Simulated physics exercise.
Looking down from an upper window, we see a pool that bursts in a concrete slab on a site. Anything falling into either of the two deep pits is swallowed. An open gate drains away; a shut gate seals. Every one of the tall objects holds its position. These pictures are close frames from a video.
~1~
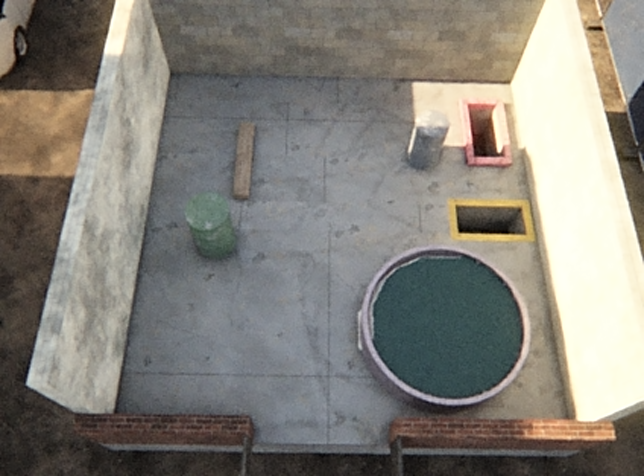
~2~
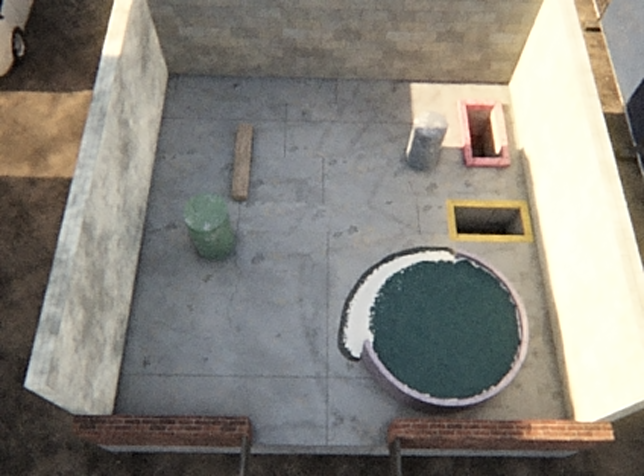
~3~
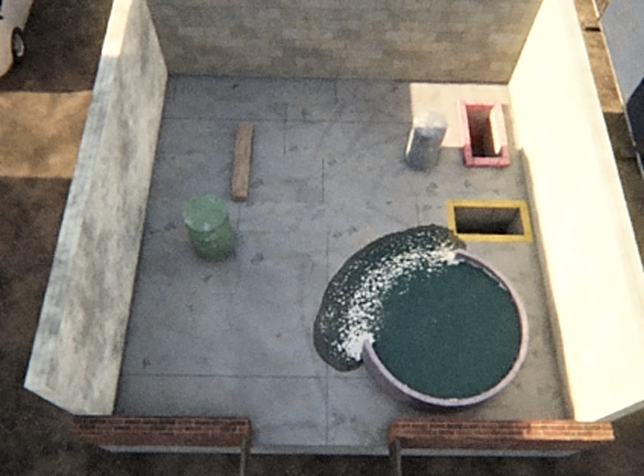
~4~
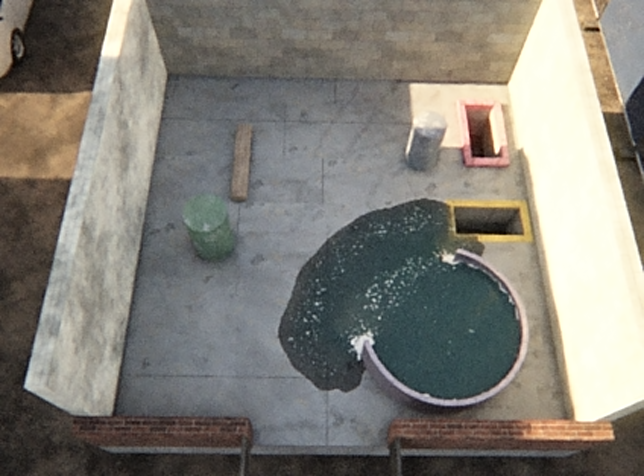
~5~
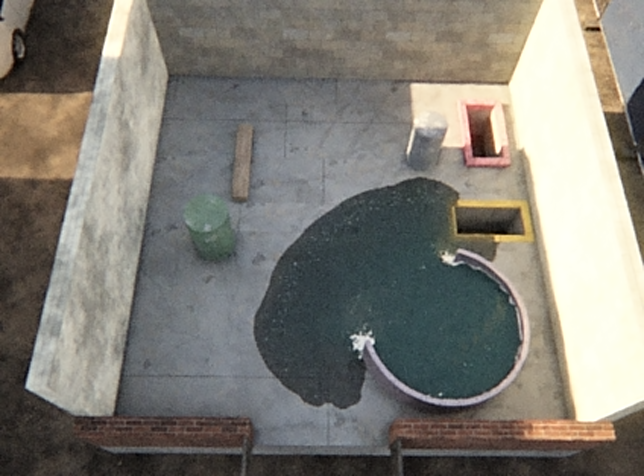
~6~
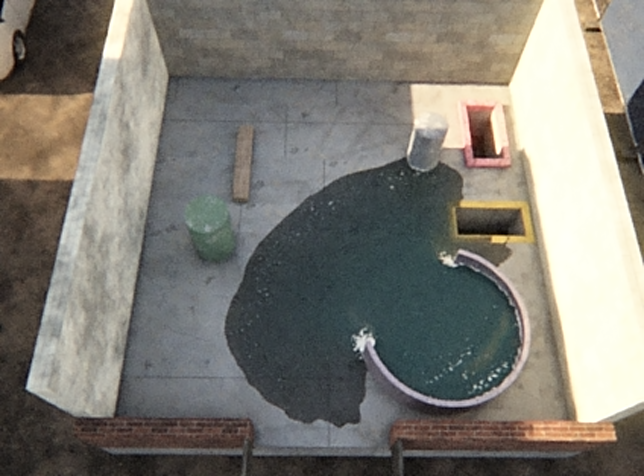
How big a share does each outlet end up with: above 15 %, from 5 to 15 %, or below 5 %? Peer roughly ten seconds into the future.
At the end, the gate lands in the bottom band - below five per cent; the pink pit lands in the bottom band - below five per cent; the yellow pit lands in the middle band - five to fifteen per cent.
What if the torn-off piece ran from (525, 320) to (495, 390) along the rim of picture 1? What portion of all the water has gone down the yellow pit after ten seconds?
Yellow: 35 %.
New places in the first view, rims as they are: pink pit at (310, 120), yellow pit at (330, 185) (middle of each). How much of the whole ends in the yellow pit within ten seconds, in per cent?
So the yellow pit ends up with 30 in a hundred.
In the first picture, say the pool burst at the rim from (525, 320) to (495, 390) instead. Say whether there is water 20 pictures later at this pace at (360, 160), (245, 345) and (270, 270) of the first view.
Result, in sequence: Untouched by the flood; inundated; untouched by the flood.
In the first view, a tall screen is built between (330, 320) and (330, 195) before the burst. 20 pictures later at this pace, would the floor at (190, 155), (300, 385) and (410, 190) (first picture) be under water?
Point by point: First spared, next swamped, last swamped.
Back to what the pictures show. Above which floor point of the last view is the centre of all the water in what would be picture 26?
I'd point to (305, 213).
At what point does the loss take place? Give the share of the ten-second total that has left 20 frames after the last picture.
Approximately 15 %.
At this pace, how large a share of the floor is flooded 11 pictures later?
That's roughly 65 per cent.
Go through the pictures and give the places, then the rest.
In the first frame, still water in the round tank at (445, 322).
In the second frame, the front is at a hidden place, out from the gap on the round tank's far side.
In the third frame, water pours out on the round tank's far side and has run to (449, 234).
In the fourth frame, water pours out on the round tank's far side and has run to (450, 212).
In the fifth frame, water pours out on the round tank's far side and has run to (442, 188).
In the sixth frame, water pours out on the round tank's far side and has run to (440, 168).
A moment on, water covers 50 % of the floor; the gate 0 %, the pink pit 0 %, the yellow pit 1 %.
Next, water covers 65 % of the floor; the gate 0 %, the pink pit 0 %, the yellow pit 1 %.
Then, water covers 70 % of the floor; the gate 0 %, the pink pit 0 %, the yellow pit 2 %.
Later, water covers 85 % of the floor; the gate 1 %, the pink pit 0 %, the yellow pit 2 %.
In the end, water covers 95 % of the floor; the gate 3 %, the pink pit 0 %, the yellow pit 11 %.
